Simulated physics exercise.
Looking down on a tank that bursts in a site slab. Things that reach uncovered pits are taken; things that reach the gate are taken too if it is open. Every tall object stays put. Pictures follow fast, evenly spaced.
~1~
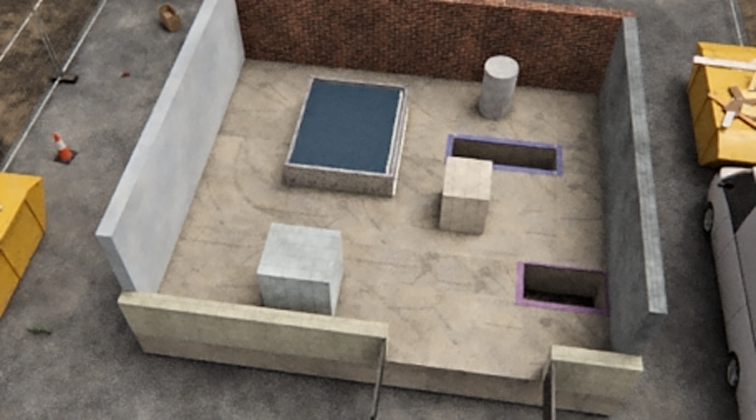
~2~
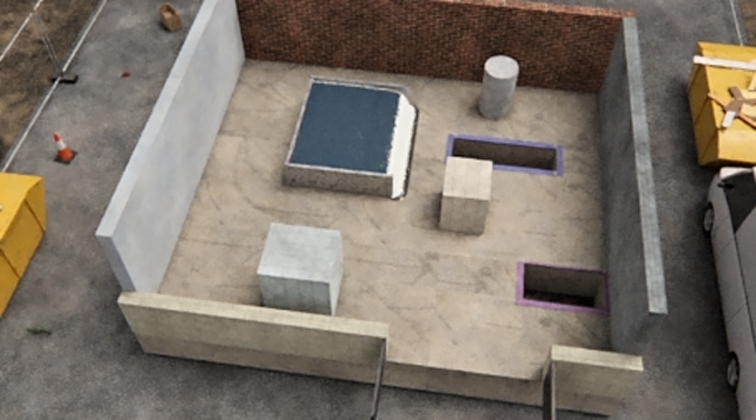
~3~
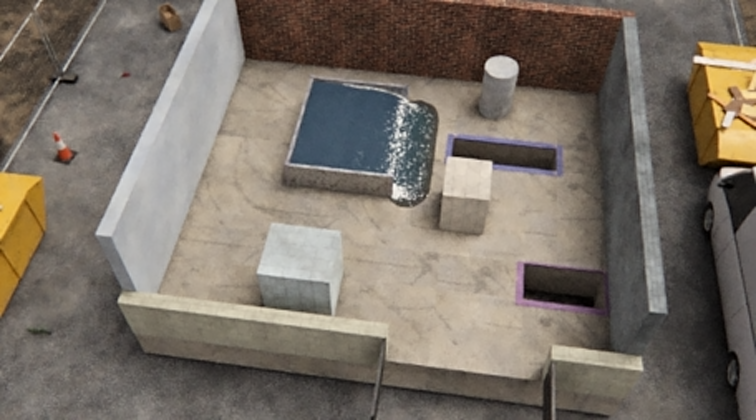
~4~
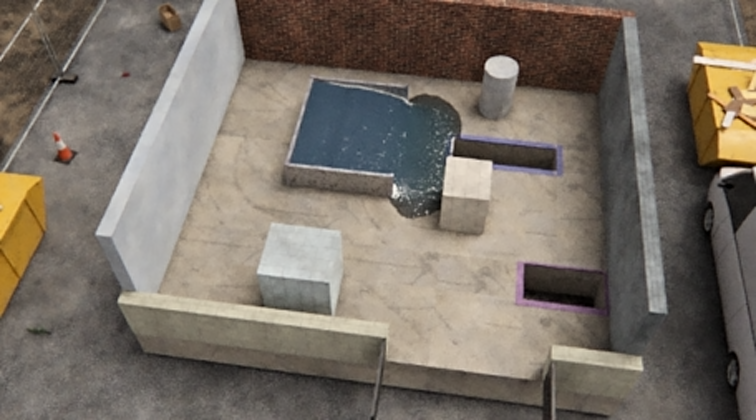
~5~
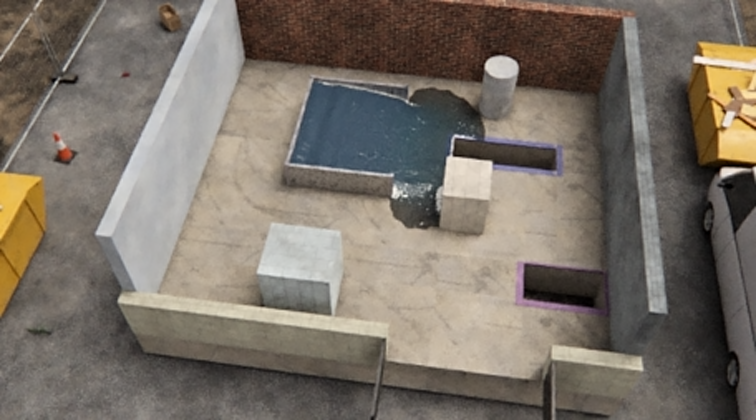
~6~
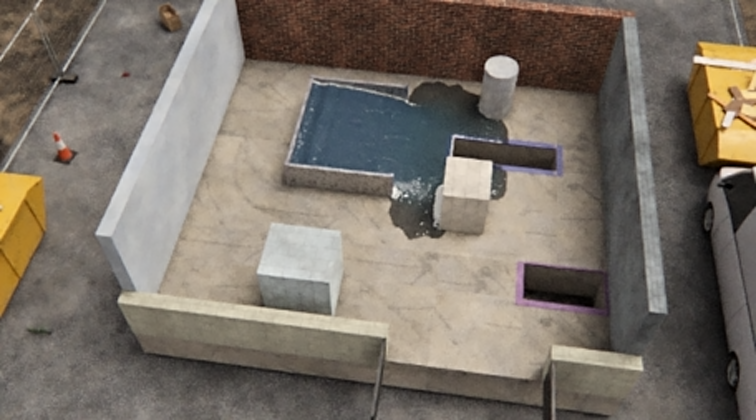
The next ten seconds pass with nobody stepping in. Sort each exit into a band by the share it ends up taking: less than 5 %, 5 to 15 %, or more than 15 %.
Bands: Gate: 5 to 15 %; purple pit: 5 to 15 %; blue pit: More than 15 %.
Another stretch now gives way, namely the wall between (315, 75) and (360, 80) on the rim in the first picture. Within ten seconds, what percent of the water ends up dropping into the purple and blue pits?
I'd say the purple pit gets around 2 percent and the blue pit around 14 percent.
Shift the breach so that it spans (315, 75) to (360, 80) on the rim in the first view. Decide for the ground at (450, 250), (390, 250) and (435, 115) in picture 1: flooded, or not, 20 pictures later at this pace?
In the order asked: Out of reach, out of reach, sodden.
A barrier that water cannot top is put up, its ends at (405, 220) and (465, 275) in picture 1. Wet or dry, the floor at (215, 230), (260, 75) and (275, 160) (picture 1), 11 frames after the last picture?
Spared; spared; spared.
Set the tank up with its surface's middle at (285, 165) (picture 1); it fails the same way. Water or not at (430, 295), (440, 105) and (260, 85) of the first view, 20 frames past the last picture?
Spot 1 wetted, spot 2 wetted, spot 3 unwetted.
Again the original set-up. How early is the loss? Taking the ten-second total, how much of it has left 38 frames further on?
Roughly 75 percent.
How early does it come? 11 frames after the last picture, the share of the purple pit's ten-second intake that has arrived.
Share by then: 0 in a hundred.
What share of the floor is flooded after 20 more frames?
About 45 per cent.
A moment on, water covers 25 % of the floor; the gate 0 %, the purple pit 0 %, the blue pit 8 %.
Next, water covers 35 % of the floor; the gate 0 %, the purple pit 0 %, the blue pit 18 %.
Then, water covers 45 % of the floor; the gate 2 %, the purple pit 2 %, the blue pit 31 %.
Later, water covers 45 % of the floor; the gate 4 %, the purple pit 6 %, the blue pit 43 %.
In the end, water covers 50 % of the floor; the gate 7 %, the purple pit 10 %, the blue pit 54 %.
